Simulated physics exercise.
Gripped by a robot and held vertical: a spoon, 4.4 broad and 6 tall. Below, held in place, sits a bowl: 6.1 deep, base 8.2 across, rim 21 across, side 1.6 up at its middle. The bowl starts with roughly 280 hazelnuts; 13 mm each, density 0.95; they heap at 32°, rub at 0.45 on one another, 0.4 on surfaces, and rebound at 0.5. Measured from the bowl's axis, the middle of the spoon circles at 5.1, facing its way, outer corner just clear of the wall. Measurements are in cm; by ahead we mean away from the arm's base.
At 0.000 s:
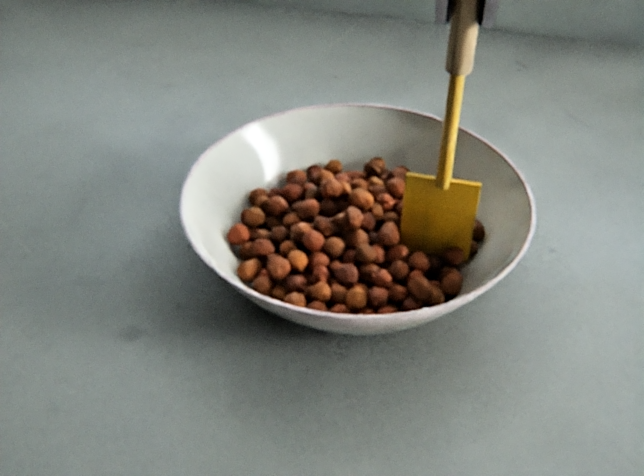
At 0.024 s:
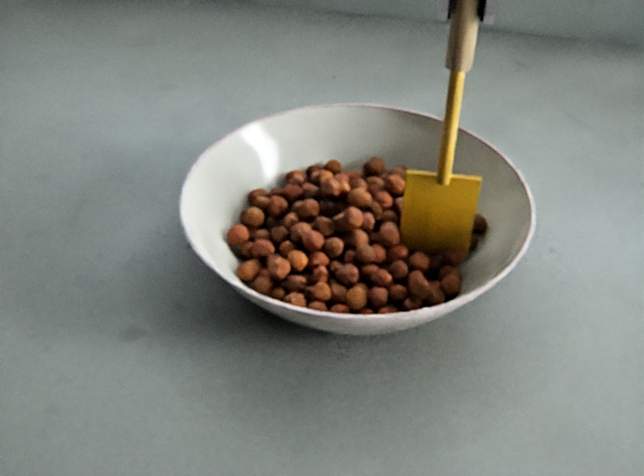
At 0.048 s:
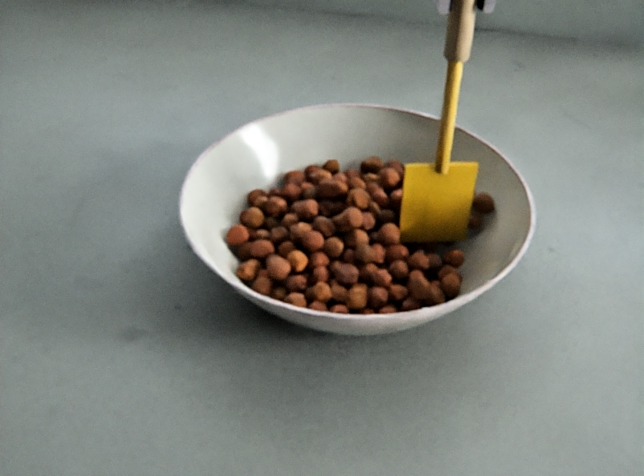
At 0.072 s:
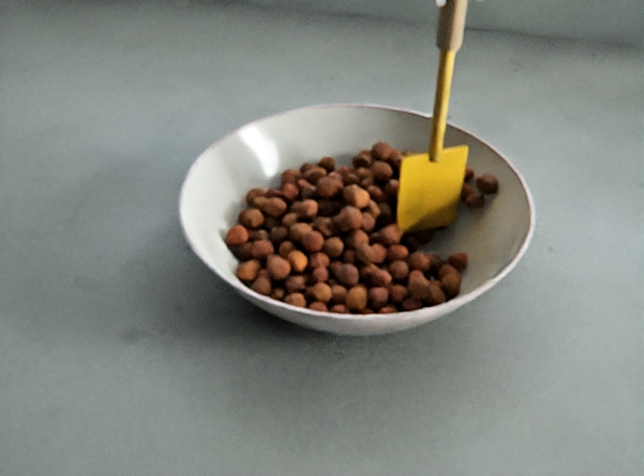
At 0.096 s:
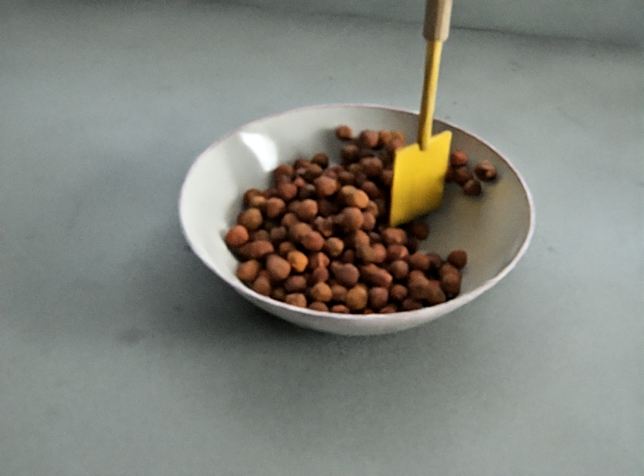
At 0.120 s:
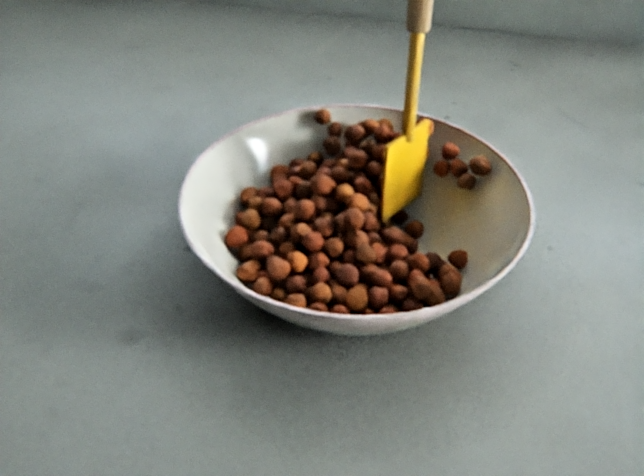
A robot arm held a yellow spoon upright in a white bowl of brown hazelnuts and swept it from the right side toward the back, turning it and pushing nuts up toward the far rim.
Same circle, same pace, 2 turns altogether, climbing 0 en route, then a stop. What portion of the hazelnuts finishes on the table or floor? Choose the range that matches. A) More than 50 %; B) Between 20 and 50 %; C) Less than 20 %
(B) Between 20 and 50 %.
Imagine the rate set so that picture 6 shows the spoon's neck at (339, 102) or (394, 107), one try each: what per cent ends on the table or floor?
About 65 per cent, then about 40 per cent.
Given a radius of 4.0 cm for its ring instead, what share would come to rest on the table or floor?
Close to 15 in a hundred then.
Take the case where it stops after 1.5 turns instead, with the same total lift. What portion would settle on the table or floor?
I'd expect around 25 per cent.
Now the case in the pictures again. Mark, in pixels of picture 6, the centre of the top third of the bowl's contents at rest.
Roughly pixel (437, 201).
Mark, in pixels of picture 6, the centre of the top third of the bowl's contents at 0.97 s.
Around (267, 262).
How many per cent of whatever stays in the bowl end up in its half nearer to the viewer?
Some 40 per cent.
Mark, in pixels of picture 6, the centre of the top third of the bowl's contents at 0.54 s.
Centre of upper third: Approx. (454, 254) px.
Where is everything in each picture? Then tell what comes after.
The first frame shows spoon neck at (446, 157), 0° round; upper third of the load around (356, 218), from x 240 to 475, top at y 165; 281 in the bowl.
The second frame shows spoon neck at (446, 153), 5° round; upper third of the load around (357, 216), from x 235 to 475, top at y 165.
The third frame shows spoon neck at (445, 143), 17° round; upper third of the load around (357, 210), from x 235 to 485, top at y 165.
The fourth frame shows spoon neck at (437, 131), 32° round; upper third of the load around (357, 198), from x 235 to 485, top at y 150.
The fifth frame shows spoon neck at (425, 121), 46° round; upper third of the load around (356, 190), from x 235 to 485, top at y 130.
The sixth frame shows spoon neck at (410, 112), 61° round; upper third of the load around (354, 183), from x 235 to 480, top at y 115; 281 in the bowl.
By 0.54 s, 320° round, highest piece 8 above the table; 242 in the bowl, 34 on the table or floor, 5 in flight or on the tool.
By 0.97 s, 218° round, highest piece 10 above the table; 217 in the bowl, 59 on the table or floor, 5 in flight or on the tool.
By 1.38 s, 0° round, highest piece 6 above the table; 198 in the bowl, 83 on the table or floor.
By 2.08 s, 0° round, highest piece 6 above the table; 198 in the bowl, 83 on the table or floor.
Final count, 198 in the bowl, 83 on the table or floor. That is 30 % on the table or floor.
